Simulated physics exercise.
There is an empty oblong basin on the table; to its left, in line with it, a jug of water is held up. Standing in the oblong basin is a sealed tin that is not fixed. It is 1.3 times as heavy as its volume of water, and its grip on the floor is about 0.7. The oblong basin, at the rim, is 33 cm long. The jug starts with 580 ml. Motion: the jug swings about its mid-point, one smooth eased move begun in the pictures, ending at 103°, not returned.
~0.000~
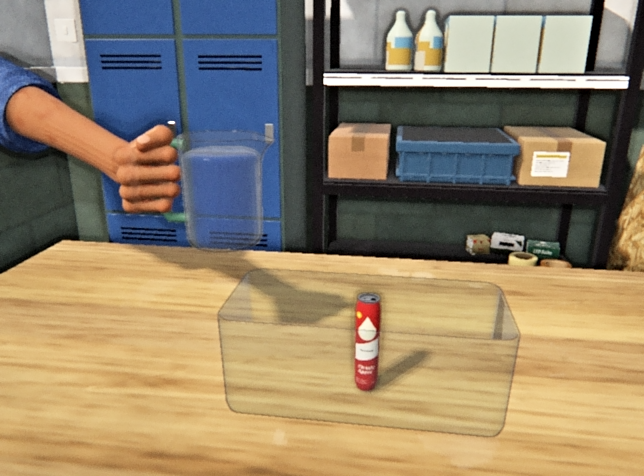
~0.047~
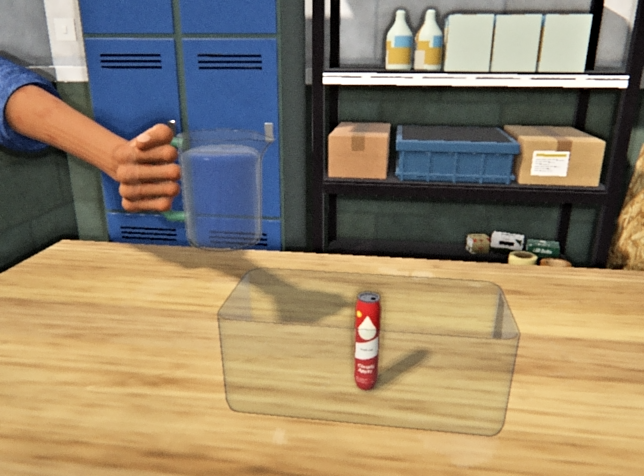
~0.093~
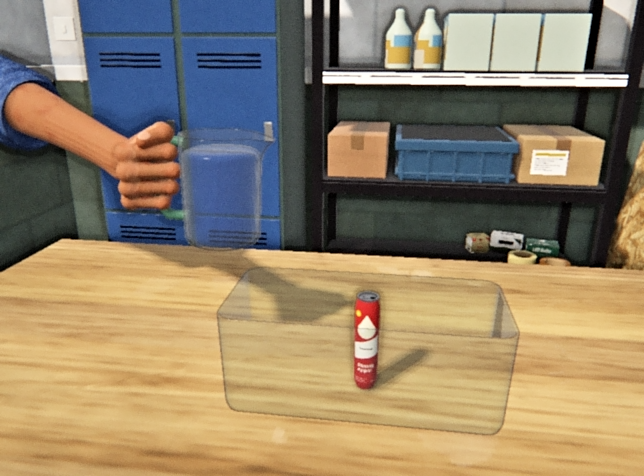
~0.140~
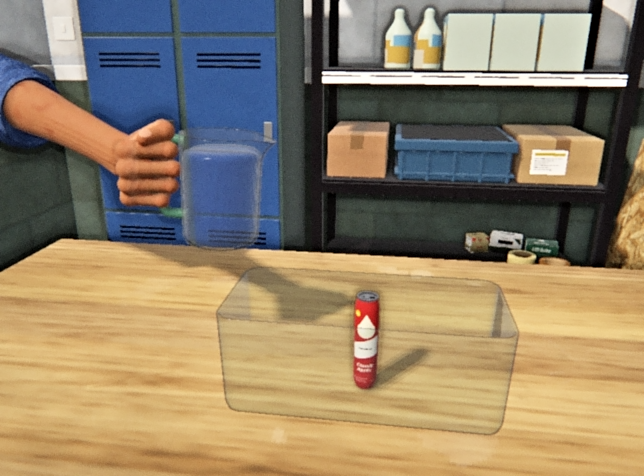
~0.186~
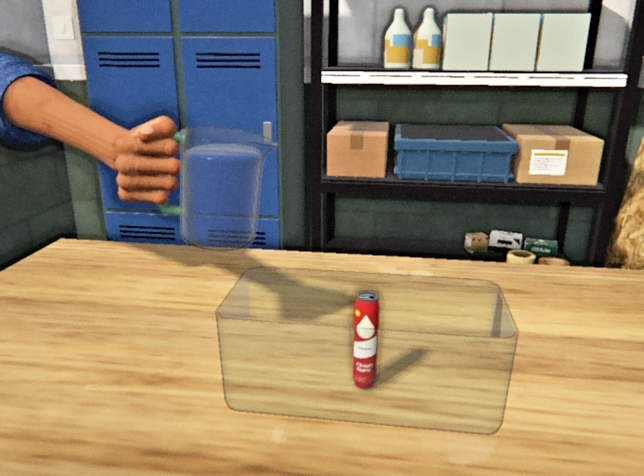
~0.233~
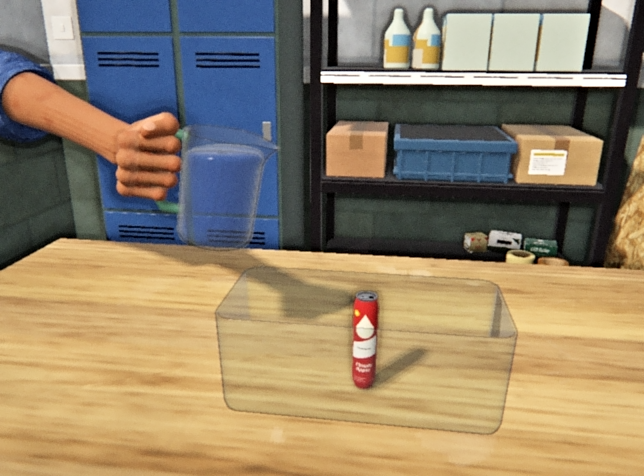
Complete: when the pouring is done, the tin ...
... is still on its feet.
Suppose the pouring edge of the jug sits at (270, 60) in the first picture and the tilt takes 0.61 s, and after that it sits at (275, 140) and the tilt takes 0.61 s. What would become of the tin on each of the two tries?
The tin overturns the first time and stays vertical the second time.
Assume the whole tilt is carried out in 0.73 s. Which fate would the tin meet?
Result: Tin upright.
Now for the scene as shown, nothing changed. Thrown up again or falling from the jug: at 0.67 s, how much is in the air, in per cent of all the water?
Estimate: Some 12 % of the total.
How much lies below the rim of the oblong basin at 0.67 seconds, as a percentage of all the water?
At that time the basin holds about 3 per cent of the liquid.
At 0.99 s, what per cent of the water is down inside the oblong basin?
Reading: Approx. 44 %.
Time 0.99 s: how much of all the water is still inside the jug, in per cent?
Remaining share: Approx. 38 %.
By 0.67 s the tilt is 62° and 86 per cent is still to pour; the tin stands where it began.
By 0.99 s the tilt is 96° and 38 per cent is still to pour; the tin stands where it began.
By 1.32 s the tilt is 103° and 4 per cent is still to pour; the tin stands where it began.
By 1.68 s the tilt is 103° and 0 per cent is still to pour; the tin stands where it began.
At rest the tin stands where it began.
